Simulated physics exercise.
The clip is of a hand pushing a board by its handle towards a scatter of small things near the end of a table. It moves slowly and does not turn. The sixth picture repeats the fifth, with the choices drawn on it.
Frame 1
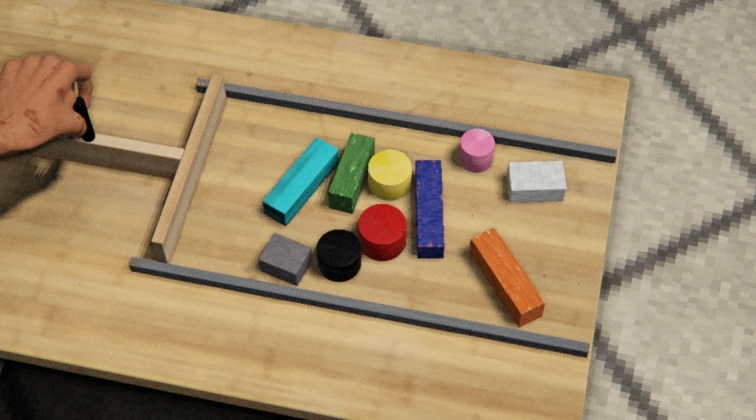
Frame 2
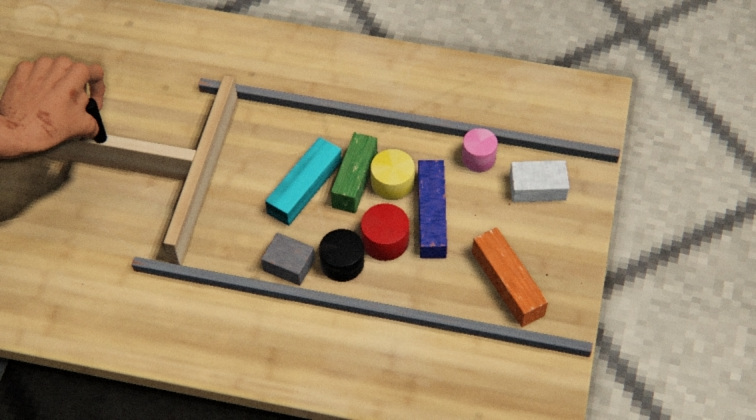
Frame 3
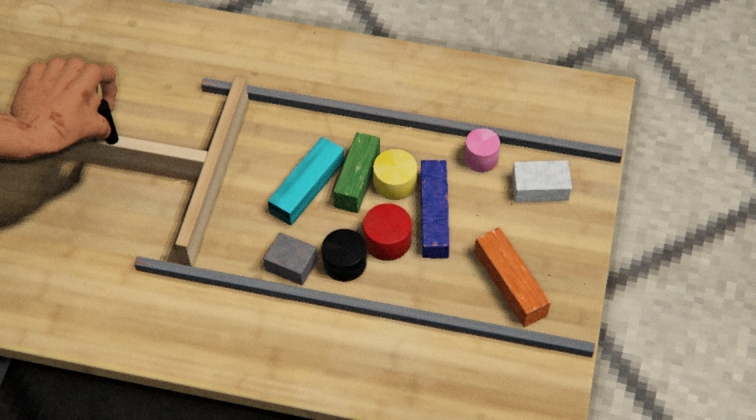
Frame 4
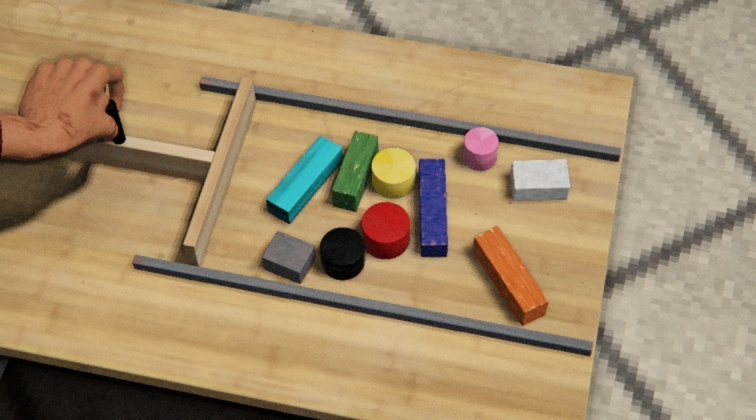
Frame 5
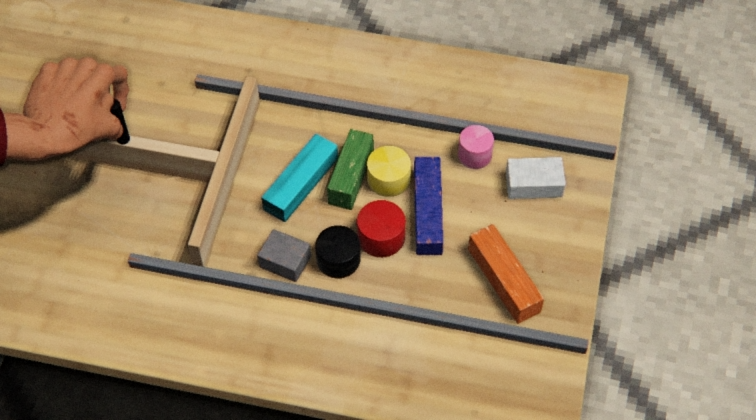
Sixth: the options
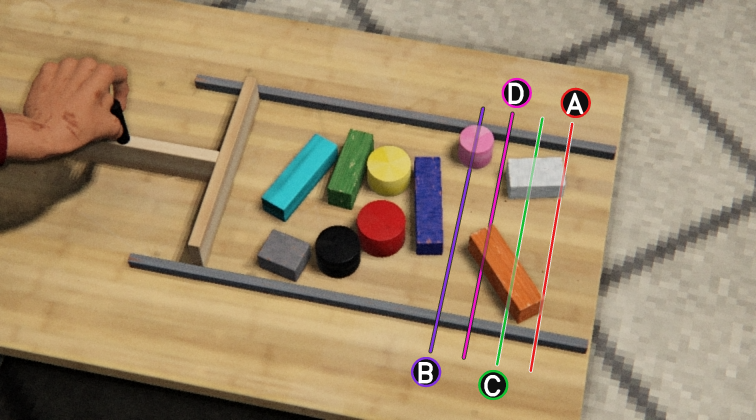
A hand slowly pushing a wooden board by its handle rightward between two rails, towards scattered coloured blocks and discs lying still.
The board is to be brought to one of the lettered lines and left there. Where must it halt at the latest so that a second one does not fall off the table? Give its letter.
No second one falls up to D.
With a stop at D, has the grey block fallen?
No.
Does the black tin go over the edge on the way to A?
By then, yes.
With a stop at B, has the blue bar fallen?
By then, no.
On the marked copy, A at (553, 240); B at (458, 223); C at (521, 234); D at (490, 228).
With D. Early on, board (317, 174); grey block (327, 260); black tin (370, 263).
Further on, board (413, 191); white block (571, 173); orange bar (536, 283).
At the end, board (487, 204); orange bar (597, 294); blue bar (591, 245); none fallen.
As for the rest, A drops six; B is within the limit but short; C drops two.
